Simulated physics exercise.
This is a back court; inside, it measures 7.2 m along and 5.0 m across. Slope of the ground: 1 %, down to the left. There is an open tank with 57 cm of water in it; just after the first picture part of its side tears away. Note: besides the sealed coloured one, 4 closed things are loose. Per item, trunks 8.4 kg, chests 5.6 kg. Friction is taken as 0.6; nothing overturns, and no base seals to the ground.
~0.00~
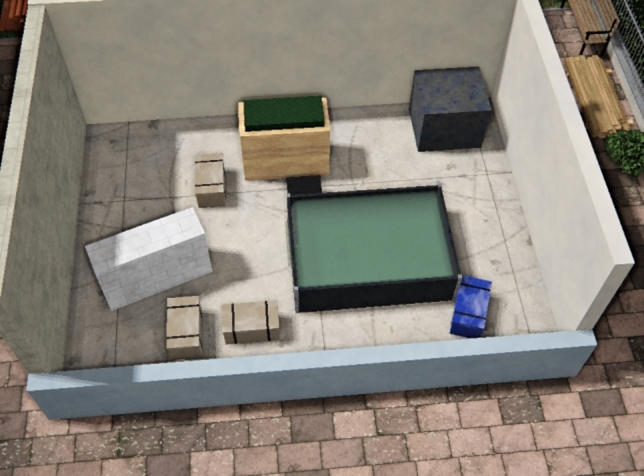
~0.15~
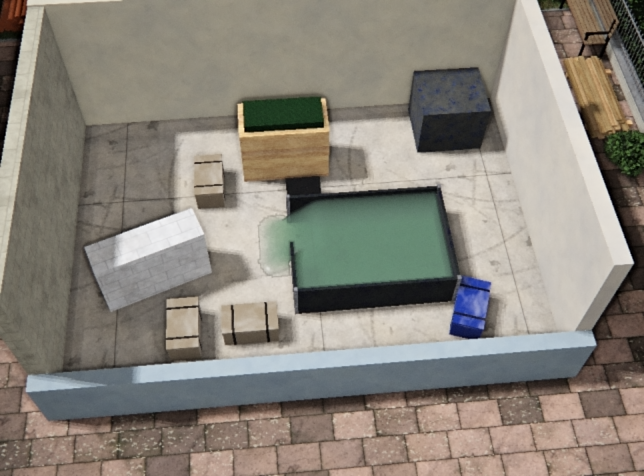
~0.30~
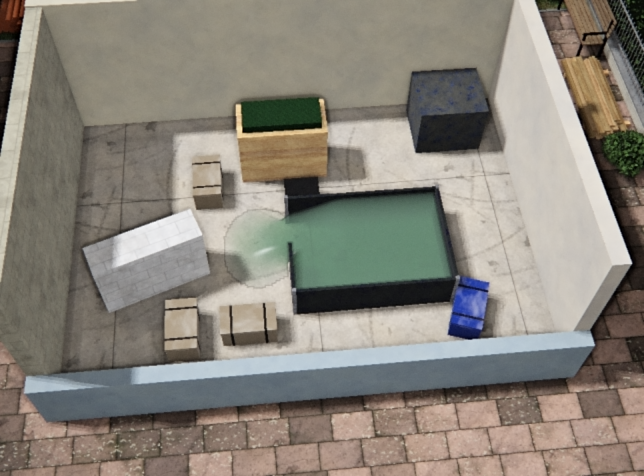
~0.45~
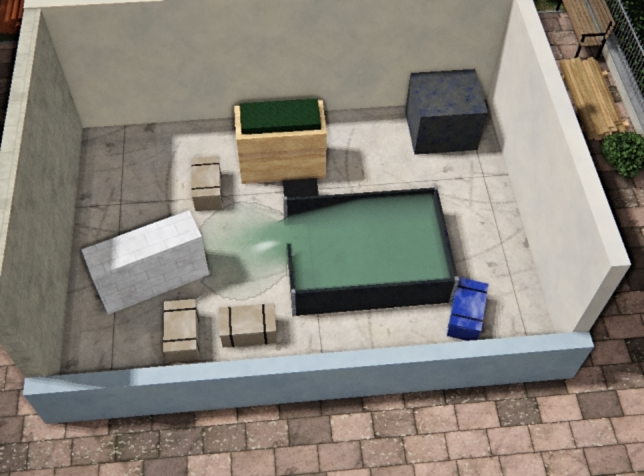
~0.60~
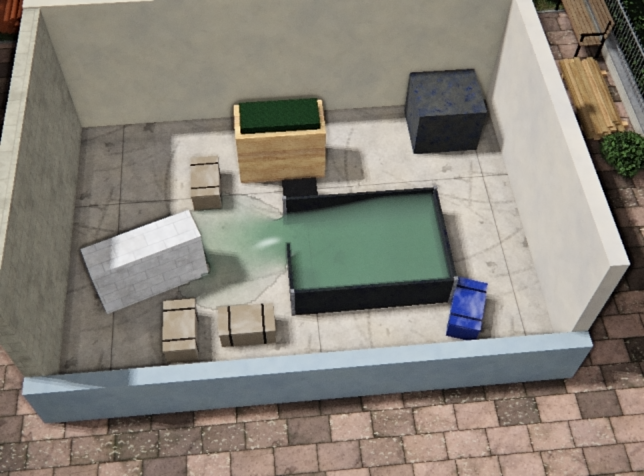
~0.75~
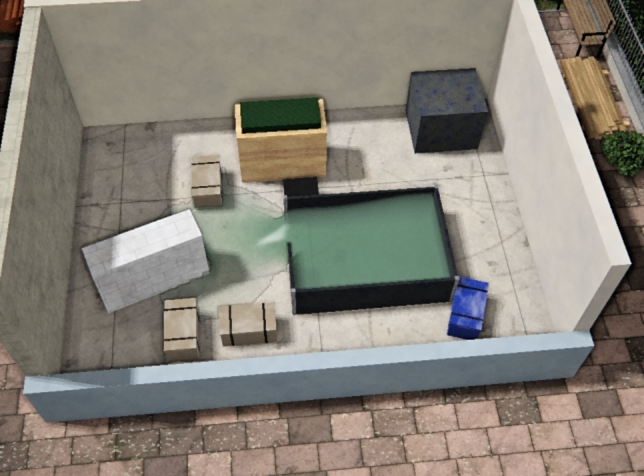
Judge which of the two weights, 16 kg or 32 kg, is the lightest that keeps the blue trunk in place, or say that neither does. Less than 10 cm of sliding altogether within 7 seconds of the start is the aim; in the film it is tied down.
It's going to be fine with the lighter option.
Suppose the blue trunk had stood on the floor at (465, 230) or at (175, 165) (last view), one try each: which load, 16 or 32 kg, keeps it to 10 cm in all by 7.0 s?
Order kept: Light pick works, both picks fail.
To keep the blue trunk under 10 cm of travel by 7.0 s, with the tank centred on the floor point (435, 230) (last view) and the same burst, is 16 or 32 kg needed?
In that case, simply put, the lighter one does it.
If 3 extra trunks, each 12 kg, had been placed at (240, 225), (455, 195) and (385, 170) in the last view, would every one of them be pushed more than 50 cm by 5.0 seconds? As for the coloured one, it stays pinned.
Beyond it, within it, within it.
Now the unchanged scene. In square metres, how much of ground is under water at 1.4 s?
I'd estimate close to 12 m2.
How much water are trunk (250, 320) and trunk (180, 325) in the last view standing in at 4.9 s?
First about 2 cm, second about 10 cm.
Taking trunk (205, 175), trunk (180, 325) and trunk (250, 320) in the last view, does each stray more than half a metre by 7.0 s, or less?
First one too far, second too far, third not that far.
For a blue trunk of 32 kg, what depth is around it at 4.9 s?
Around 0 cm.
After 1.4 s the blue trunk would be 0 cm from its start with 16 kg and 0 cm from its start with 32 kg; 0 cm of water round it then.
After 3.1 s the blue trunk would be 0 cm from its start with 16 kg and 0 cm from its start with 32 kg; 0 cm of water round it then.
After 4.9 s the blue trunk would be 0 cm from its start with 16 kg and 0 cm from its start with 32 kg; 0 cm of water round it then.
After 7.0 s the blue trunk would be 0 cm from its start with 16 kg and 0 cm from its start with 32 kg; 0 cm of water round it then.
